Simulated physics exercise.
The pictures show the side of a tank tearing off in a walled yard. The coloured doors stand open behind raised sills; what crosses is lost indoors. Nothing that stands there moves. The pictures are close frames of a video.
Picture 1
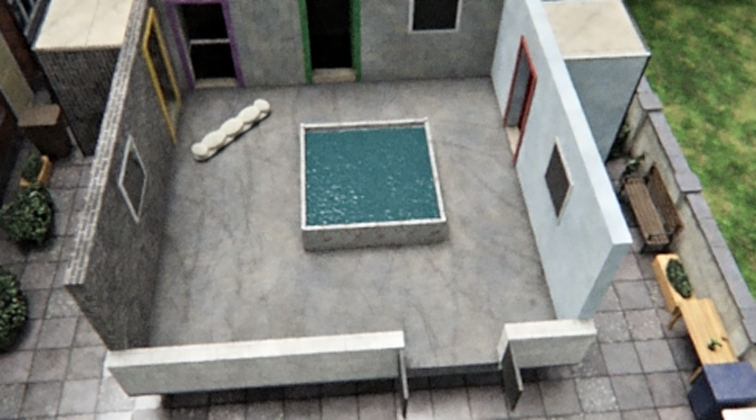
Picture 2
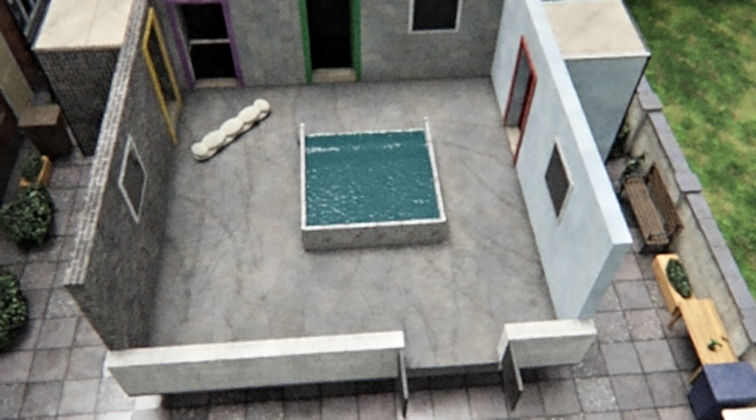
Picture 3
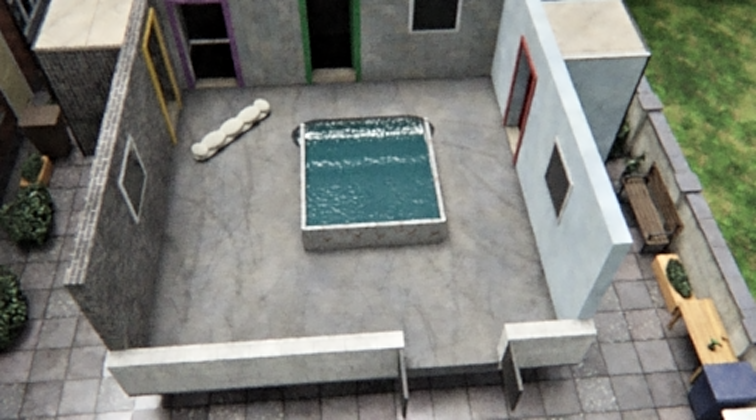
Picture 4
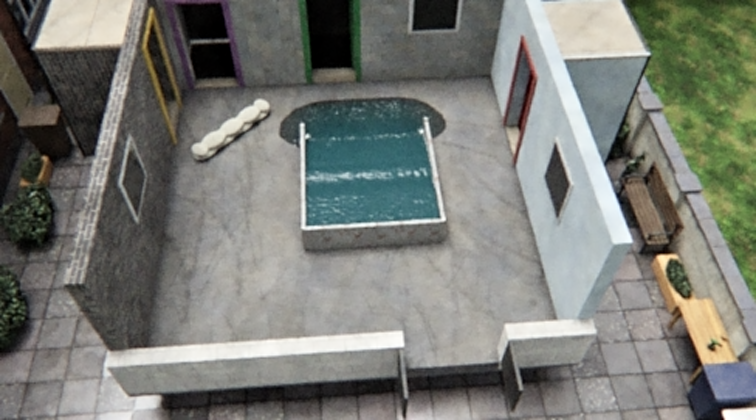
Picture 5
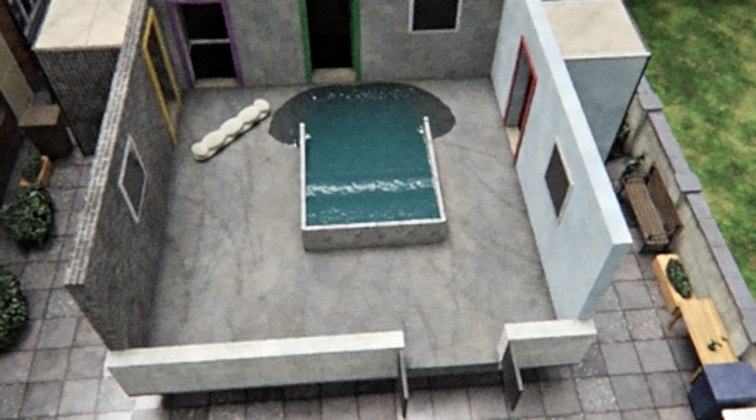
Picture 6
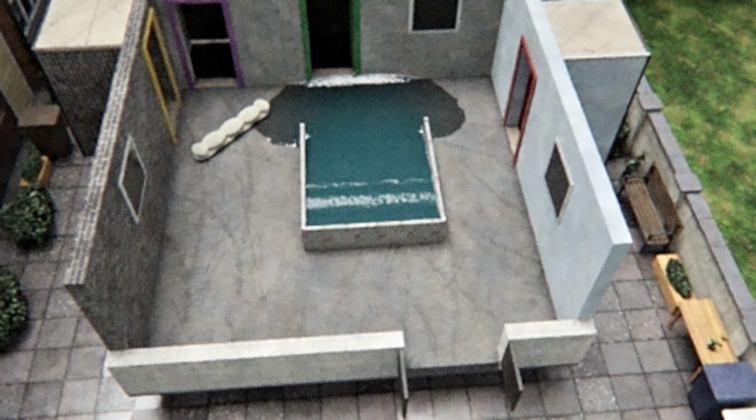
In a walled yard with coloured door surrounds, a square tank of blue-green water stands still, then its far side gives way and water pours out, spreading across the grey floor toward the back wall and its green-edged doorway.
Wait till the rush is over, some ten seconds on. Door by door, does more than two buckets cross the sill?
One by one: The red door floods; the purple door floods; the yellow door holds within the limit; the green door floods.
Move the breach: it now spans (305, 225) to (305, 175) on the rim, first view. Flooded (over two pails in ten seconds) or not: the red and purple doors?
The red door stays under; the purple door passes that mark.
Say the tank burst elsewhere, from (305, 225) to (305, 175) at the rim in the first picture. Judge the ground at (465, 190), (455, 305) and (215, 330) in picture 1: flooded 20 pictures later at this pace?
One after the other: Clear, free of water, awash.
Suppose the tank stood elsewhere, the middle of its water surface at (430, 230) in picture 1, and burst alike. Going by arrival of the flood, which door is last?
That is the door marked yellow.
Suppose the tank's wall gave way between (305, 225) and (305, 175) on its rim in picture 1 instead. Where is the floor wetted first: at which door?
I say the yellow one.
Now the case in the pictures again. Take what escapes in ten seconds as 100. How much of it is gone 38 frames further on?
Near 55 in a hundred.
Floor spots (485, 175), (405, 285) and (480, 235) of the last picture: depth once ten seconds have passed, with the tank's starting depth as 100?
In turn 8, 10 and 8 in a hundred.
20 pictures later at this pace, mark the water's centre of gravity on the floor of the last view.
Around (358, 134).
A moment on, water covers 20 % of the floor; the red door not reached, the purple door not reached, the yellow door not reached, the green door over two buckets in.
Next, water covers 25 % of the floor; the red door not reached, the purple door wet at the sill, nothing in, the yellow door not reached, the green door far over two buckets in.
Then, water covers 45 % of the floor; the red door under two buckets in, the purple door under two buckets in, the yellow door wet at the sill, nothing in, the green door far over two buckets in.
Later, water covers 80 % of the floor; the red door over two buckets in, the purple door over two buckets in, the yellow door wet at the sill, nothing in, the green door far over two buckets in.
In the end, water covers 95 % of the floor; the red door over two buckets in, the purple door over two buckets in, the yellow door wet at the sill, nothing in, the green door far over two buckets in.
